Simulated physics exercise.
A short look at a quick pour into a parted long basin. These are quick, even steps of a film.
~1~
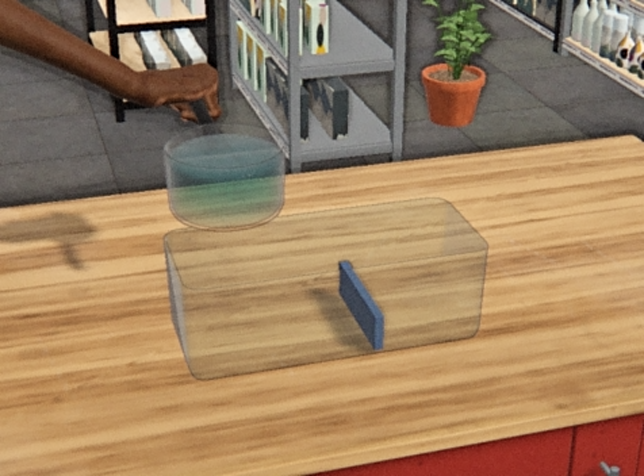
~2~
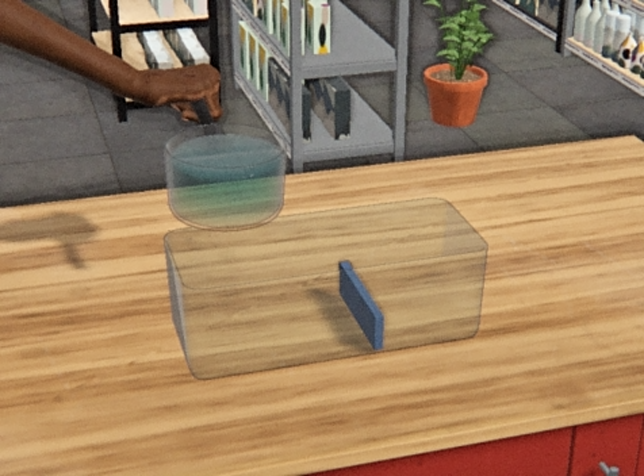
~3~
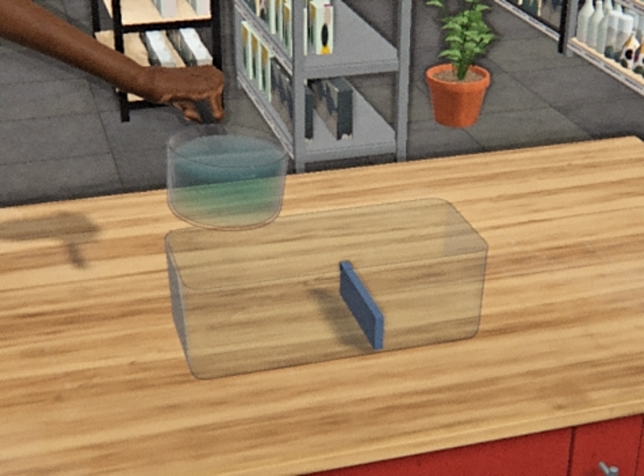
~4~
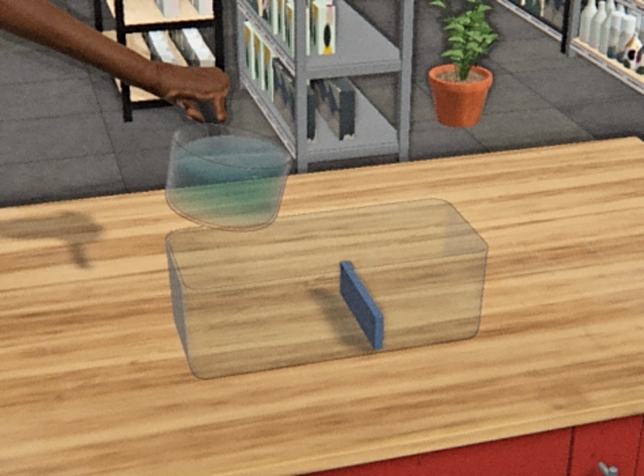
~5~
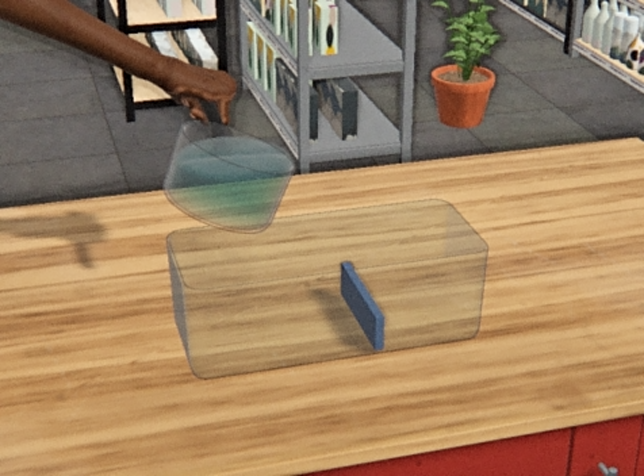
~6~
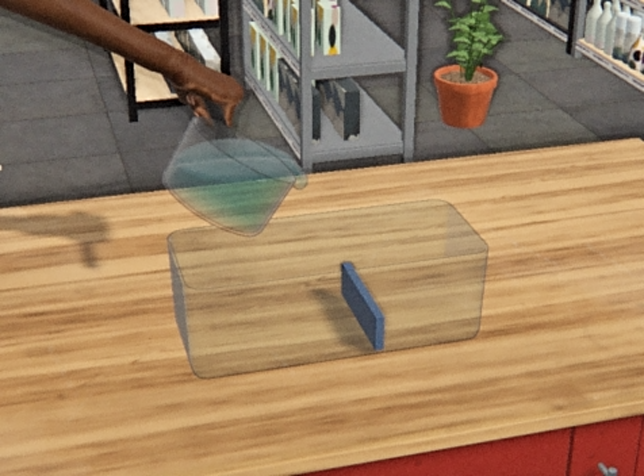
A hand tilts a clear container of blue-green liquid rightward above a long, divided clear basin.
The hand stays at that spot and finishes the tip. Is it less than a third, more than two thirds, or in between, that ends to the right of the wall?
In the end not even a third is right of the wall.
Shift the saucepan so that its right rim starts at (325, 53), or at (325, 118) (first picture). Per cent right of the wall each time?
Roughly 70 per cent, and 65 per cent.
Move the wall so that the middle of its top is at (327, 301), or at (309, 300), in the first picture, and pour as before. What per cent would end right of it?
First some 55, then 70 per cent.
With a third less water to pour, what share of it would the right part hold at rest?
Some 5 per cent.
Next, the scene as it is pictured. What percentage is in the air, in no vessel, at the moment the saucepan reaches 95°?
About 25 per cent.
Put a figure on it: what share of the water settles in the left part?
About 95 per cent.
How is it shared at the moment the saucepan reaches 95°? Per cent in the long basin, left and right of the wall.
Near 45 on the left, 0 on the right.
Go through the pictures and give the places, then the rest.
The first frame shows tilt 0°; pouring edge (282, 140); surface from (167, 159) to (279, 147); the long basin's rim runs from (173, 262) to (467, 223); the wall's top is at (361, 289).
The second frame shows tilt 1°; pouring edge (283, 142); surface from (168, 159) to (280, 148).
The third frame shows tilt 6°; pouring edge (286, 146); surface from (170, 158) to (282, 149).
The fourth frame shows tilt 13°; pouring edge (289, 153); surface from (172, 160) to (286, 150).
The fifth frame shows tilt 22°; pouring edge (291, 163); surface from (173, 162) to (288, 155); 1 per cent is over the edge.
The sixth frame shows tilt 33°; pouring edge (292, 175); surface from (173, 163) to (290, 167); 6 per cent is over the edge.
A moment on, the saucepan is tipped on its side and 27 per cent is still to pour, 47 is left of the wall and 1 right of it.
Next, the saucepan is tipped right over and 3 per cent is still to pour, 90 is left of the wall and 2 right of it.
Then the saucepan is tipped right over and 0 per cent is still to pour, 93 is left of the wall and 5 right of it.
Later the saucepan is tipped right over and 0 per cent is still to pour, 93 is left of the wall and 6 right of it.
At rest 93 per cent lies left of the wall, 6 right of it and 1 outside.
